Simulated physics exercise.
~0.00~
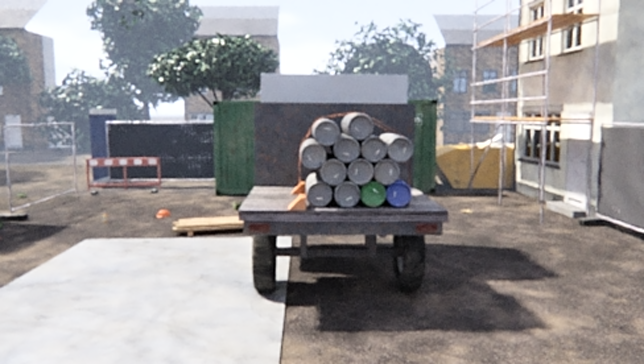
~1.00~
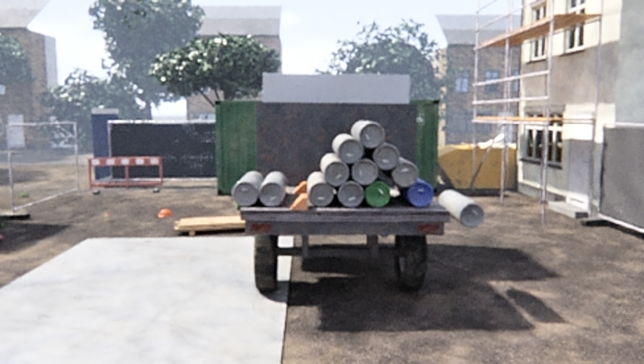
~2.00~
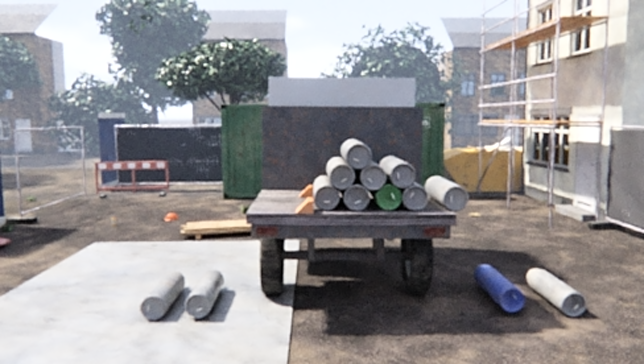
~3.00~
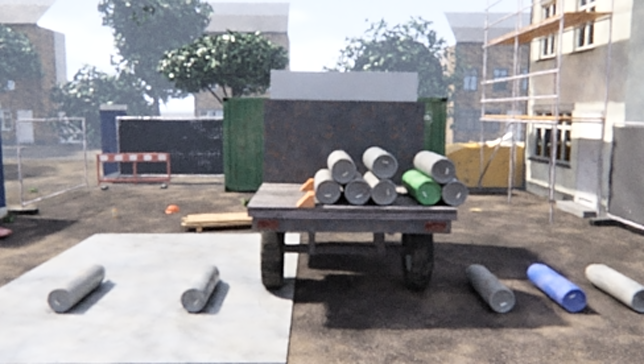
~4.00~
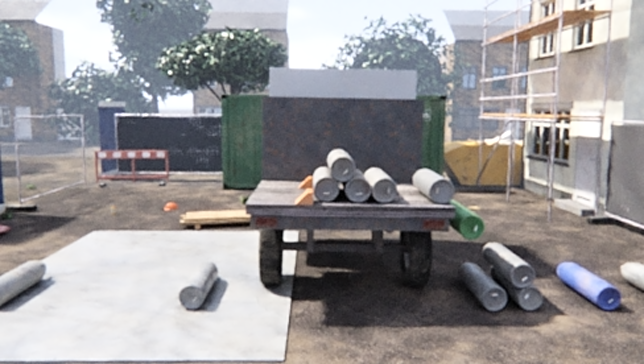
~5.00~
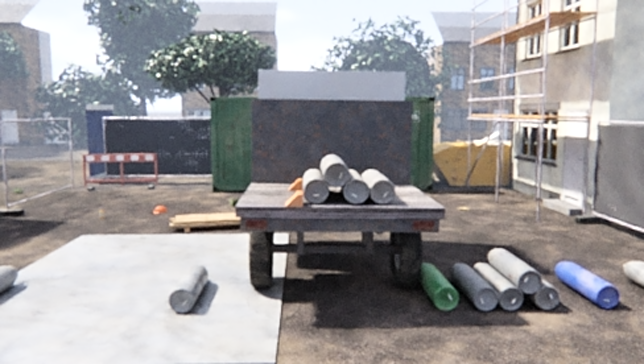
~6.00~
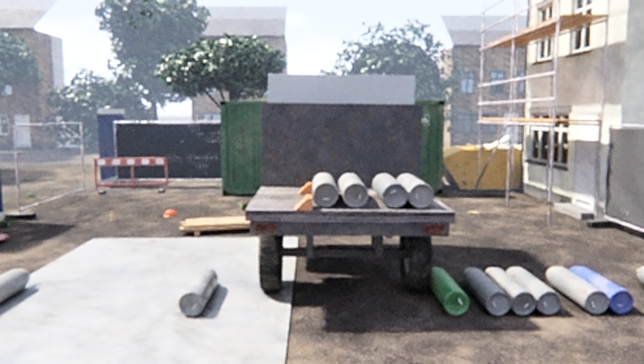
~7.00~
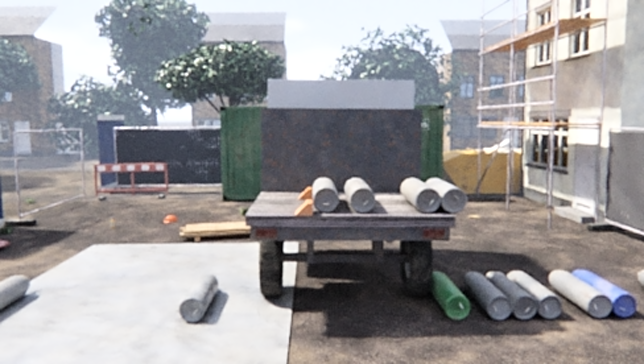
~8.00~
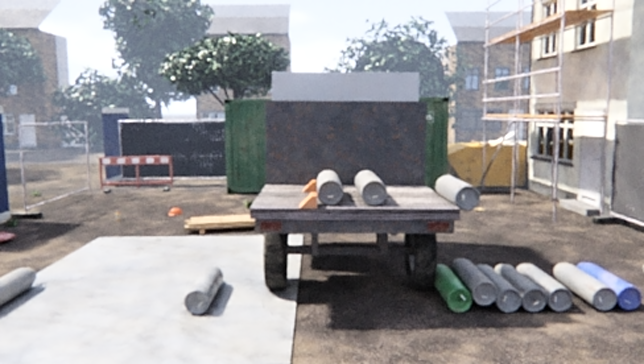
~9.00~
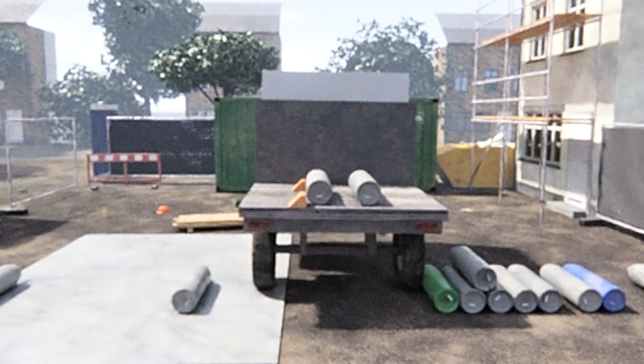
On a sunny building yard with scaffolding to the right and a green container behind, a slightly swaying view faces the back of a parked flatbed. Grey cylinders are stacked in a pyramid on its deck, with a green and a blue one low on the right and an orange chock at the left. The stack slumps and spreads, and cylinders roll off both sides. The blue one drops off the right, and later the green one follows. The remaining grey ones flatten into a row, and more roll off rightward. Finally two grey cylinders remain beside the chock, while green and blue lie on the ground at right.
